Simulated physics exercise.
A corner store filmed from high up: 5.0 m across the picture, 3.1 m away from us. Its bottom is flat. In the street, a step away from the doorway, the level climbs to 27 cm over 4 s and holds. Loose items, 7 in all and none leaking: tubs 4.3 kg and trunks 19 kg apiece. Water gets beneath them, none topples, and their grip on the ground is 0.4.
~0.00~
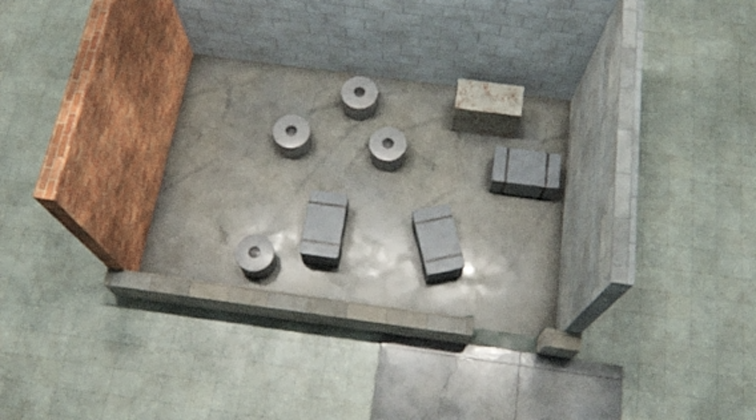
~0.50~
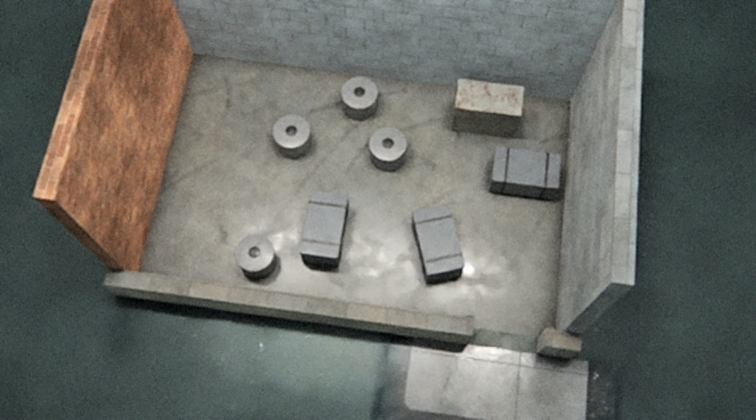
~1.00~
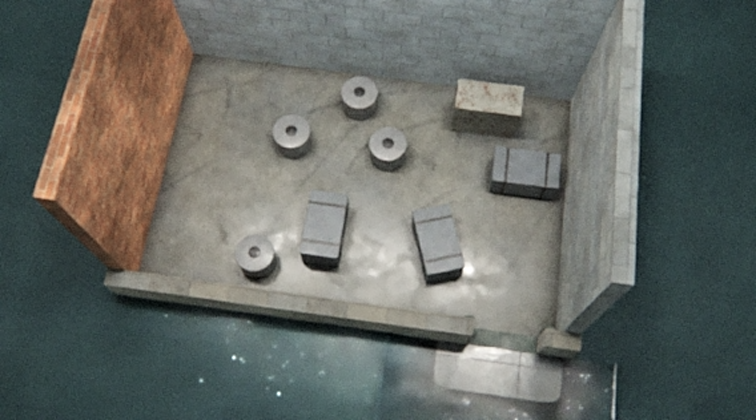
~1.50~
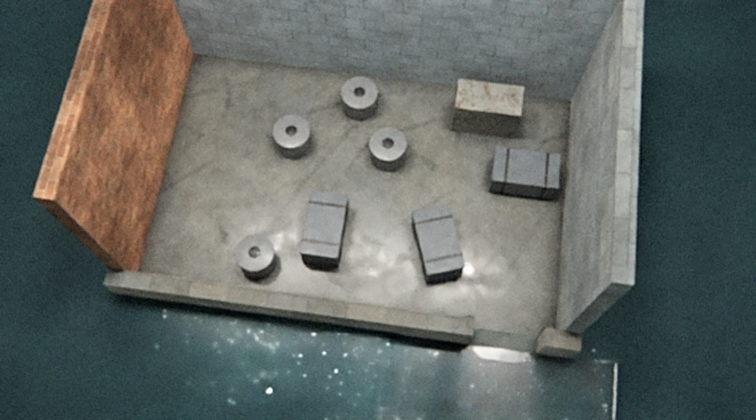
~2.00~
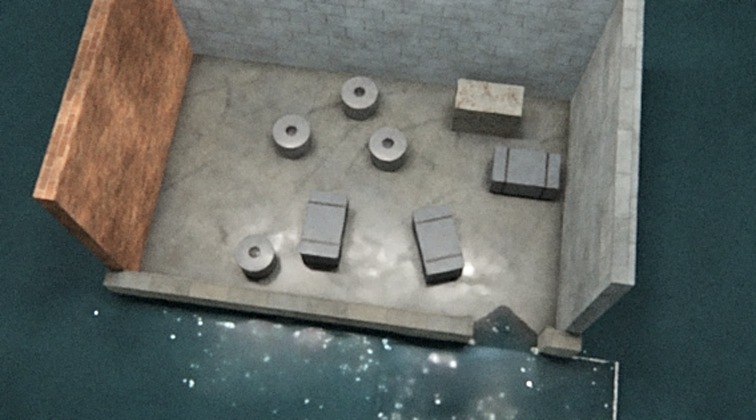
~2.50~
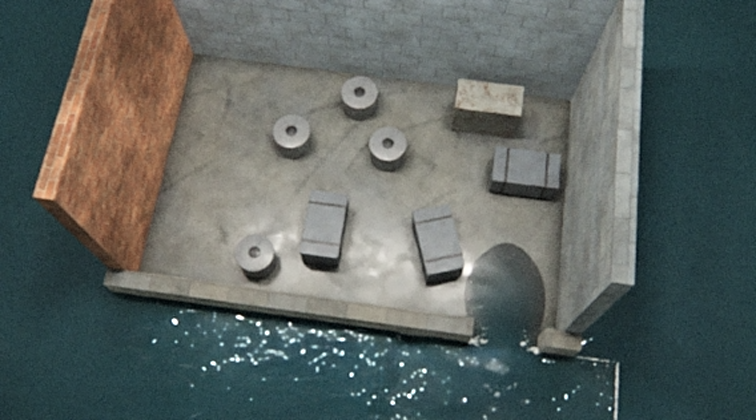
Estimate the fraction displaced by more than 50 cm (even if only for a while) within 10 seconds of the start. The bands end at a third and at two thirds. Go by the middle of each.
That comes to from one to two thirds.
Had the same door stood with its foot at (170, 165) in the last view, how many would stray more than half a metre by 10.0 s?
In that case 6 of them.
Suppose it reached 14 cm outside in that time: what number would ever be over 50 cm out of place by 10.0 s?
In that case 2 of them.
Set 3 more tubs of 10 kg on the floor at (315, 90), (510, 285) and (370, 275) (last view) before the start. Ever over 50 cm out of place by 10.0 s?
In that order: Over, more, less.
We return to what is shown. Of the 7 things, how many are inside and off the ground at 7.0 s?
At that moment 2.
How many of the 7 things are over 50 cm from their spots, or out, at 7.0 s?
By then 3.
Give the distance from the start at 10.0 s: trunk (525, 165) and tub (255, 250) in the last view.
In that order: 60 cm, 0 cm.
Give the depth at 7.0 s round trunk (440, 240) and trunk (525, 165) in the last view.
About 3 and 18 cm.
After 3.5 s 0 of 7 are over 50 cm from their spots; 0 afloat.
After 4.5 s 0 of 7 are over 50 cm from their spots; 0 afloat.
After 7.0 s 3 of 7 are over 50 cm from their spots; 2 afloat.
After 10.0 s 4 of 7 are over 50 cm from their spots, and 4 have been at some point; 4 afloat.
